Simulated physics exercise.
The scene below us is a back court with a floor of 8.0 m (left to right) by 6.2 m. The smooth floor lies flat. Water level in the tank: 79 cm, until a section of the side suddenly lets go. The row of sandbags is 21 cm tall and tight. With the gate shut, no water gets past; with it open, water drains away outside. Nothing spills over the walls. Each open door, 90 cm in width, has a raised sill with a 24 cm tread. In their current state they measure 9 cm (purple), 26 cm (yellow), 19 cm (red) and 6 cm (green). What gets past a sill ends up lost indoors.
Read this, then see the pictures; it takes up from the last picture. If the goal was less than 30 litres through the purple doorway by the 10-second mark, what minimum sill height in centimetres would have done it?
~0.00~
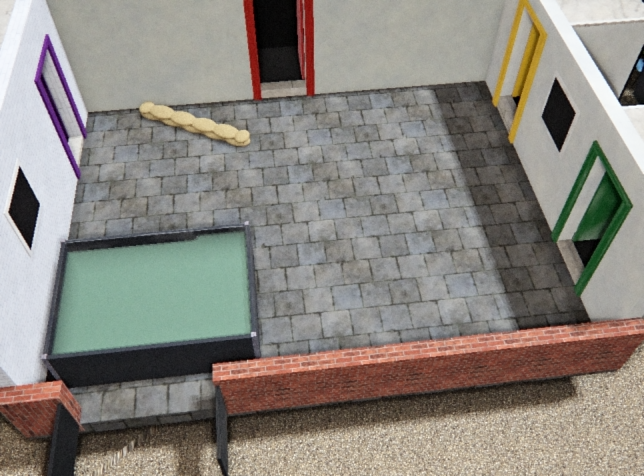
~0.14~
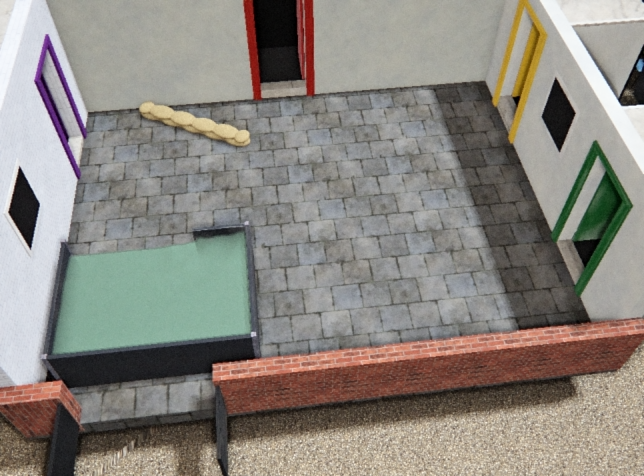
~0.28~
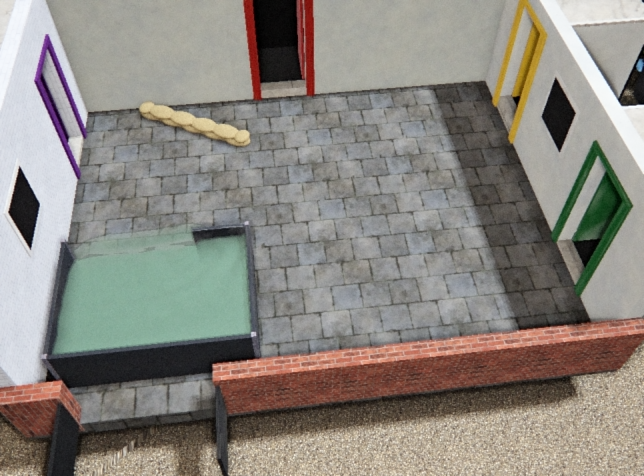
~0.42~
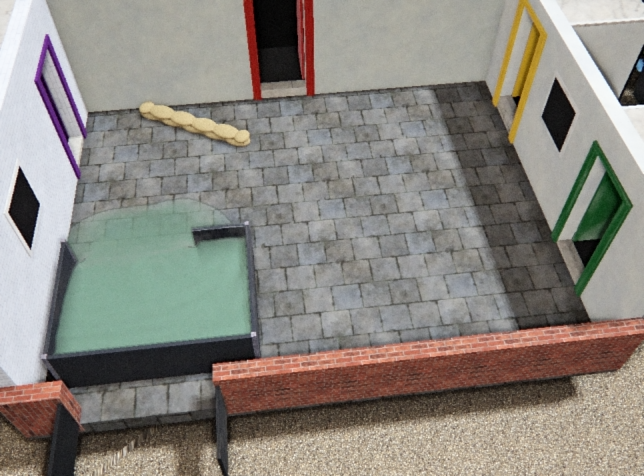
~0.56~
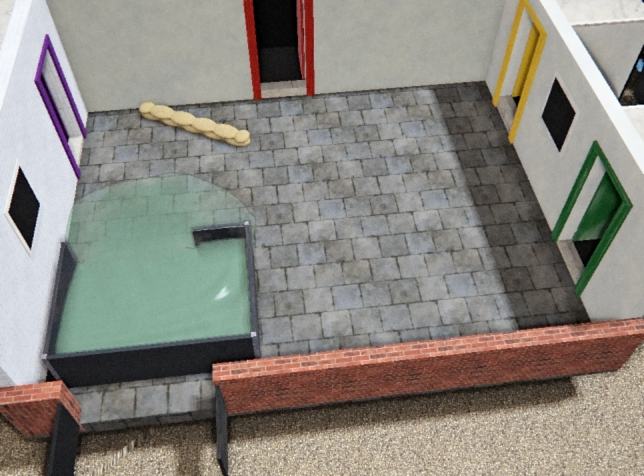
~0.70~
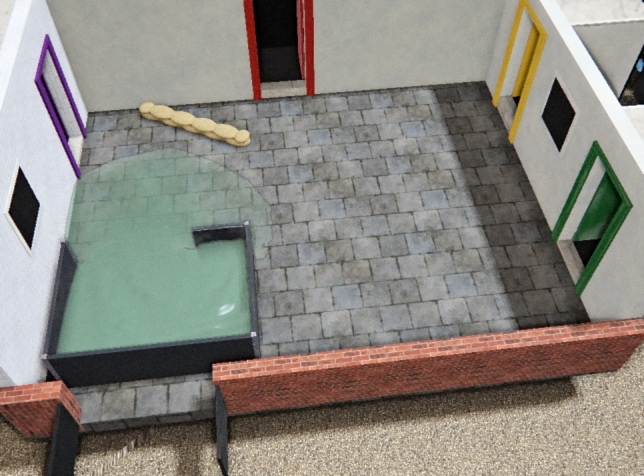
A sill of about 33 cm would have done it.
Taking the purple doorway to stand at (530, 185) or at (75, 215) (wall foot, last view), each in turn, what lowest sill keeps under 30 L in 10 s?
10.0 and 23 cm.
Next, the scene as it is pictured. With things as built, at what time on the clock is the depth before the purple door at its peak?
Crest at t of about 3.2 s.
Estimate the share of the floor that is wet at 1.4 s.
Near 25 per cent of the open floor.
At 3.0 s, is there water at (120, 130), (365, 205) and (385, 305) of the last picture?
First wet through, second bone-dry, third bone-dry.
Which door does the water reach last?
I'd say the green one.
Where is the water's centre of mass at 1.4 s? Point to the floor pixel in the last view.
Around (155, 260).
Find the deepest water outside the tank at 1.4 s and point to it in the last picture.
(107, 113).
After 1.4 s water covers 25 % of the floor, deepest (56 cm) near (107, 113); 15 cm at the purple door, 0 litres in over its 9 cm sill.
After 3.0 s water covers 40 % of the floor, deepest (42 cm) near (153, 121); 31 cm at the purple door, 111 litres in over its 9 cm sill.
After 10.0 s water covers 95 % of the floor, deepest (12 cm) near (556, 250); 9 cm at the purple door, 443 litres in over its 9 cm sill.
At the purple door as built, the water arrived by 0.9 s and peaked near 34 cm at 3.2 s.
With a sill of 28.5 cm, 53 litres would have come in within the 10 s; with 38 cm, 13 litres. So under 30 litres takes about 33 cm.
